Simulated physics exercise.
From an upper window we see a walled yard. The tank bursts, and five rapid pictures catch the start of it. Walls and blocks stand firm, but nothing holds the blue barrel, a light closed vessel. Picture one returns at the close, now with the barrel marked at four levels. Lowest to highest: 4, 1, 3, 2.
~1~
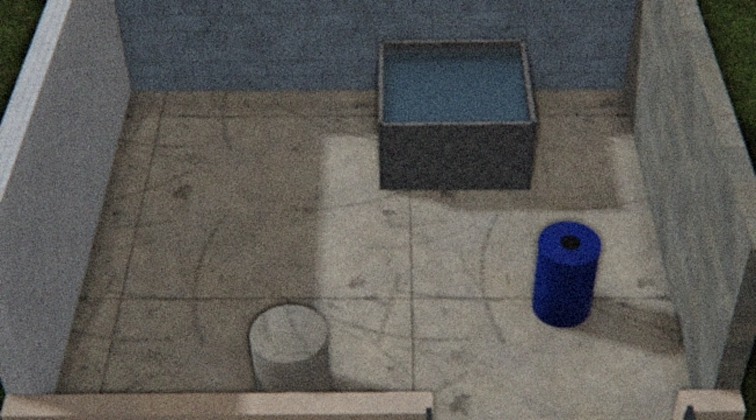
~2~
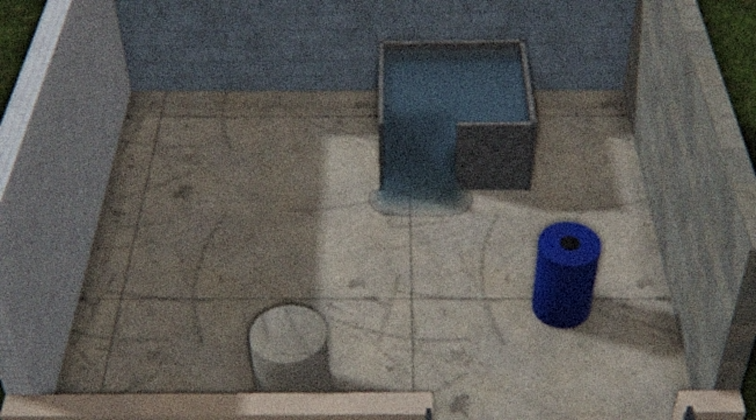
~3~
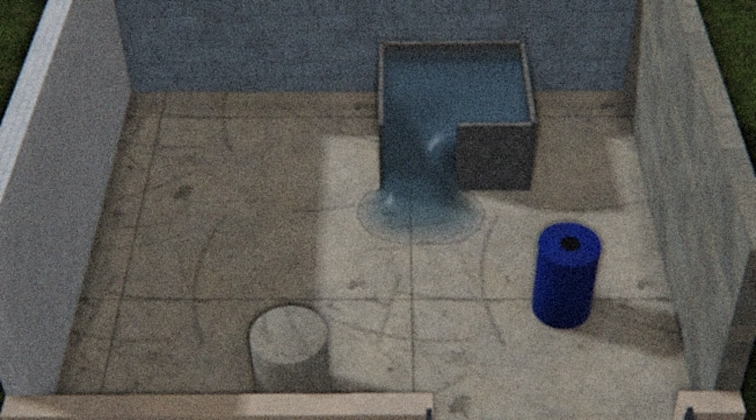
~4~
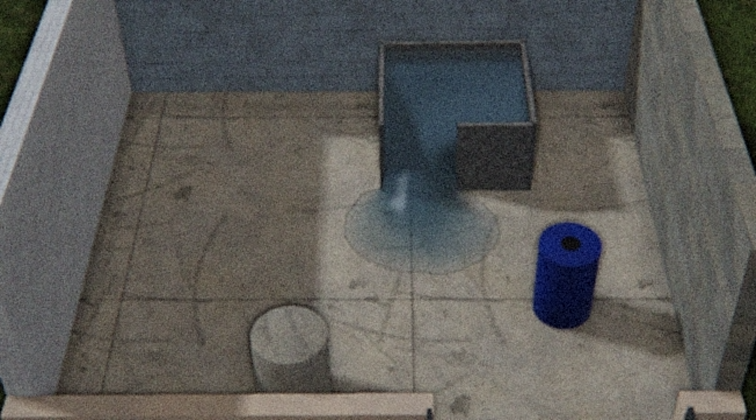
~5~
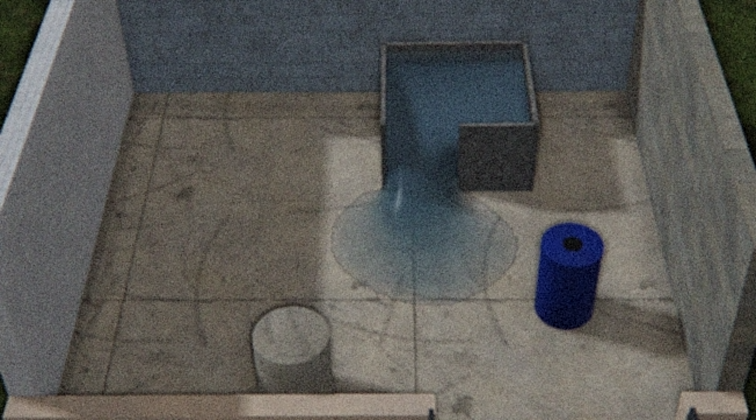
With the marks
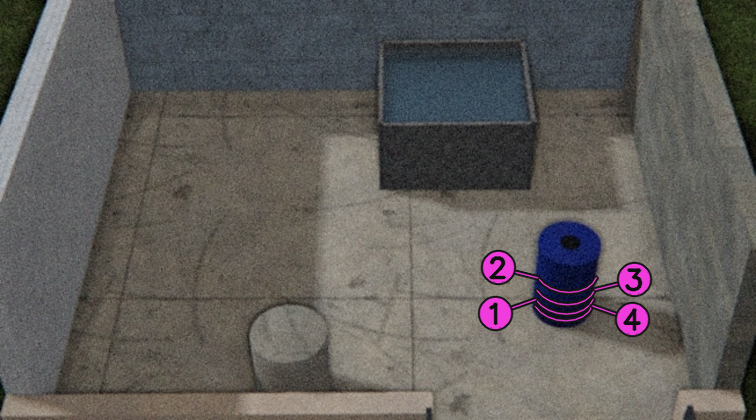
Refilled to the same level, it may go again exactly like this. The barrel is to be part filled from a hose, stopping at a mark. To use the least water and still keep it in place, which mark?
The limit is 4.
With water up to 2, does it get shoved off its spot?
No.
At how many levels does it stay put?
All four.
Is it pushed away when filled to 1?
No.
On the marked copy, 1 at (566, 314); 2 at (569, 292); 3 at (567, 304); 4 at (565, 320); from the bottom up 4, 1, 3, 2.
For level 1, it does not move.
For level 2, it does not move.
For level 3, it does not move.
For level 4, it does not move.
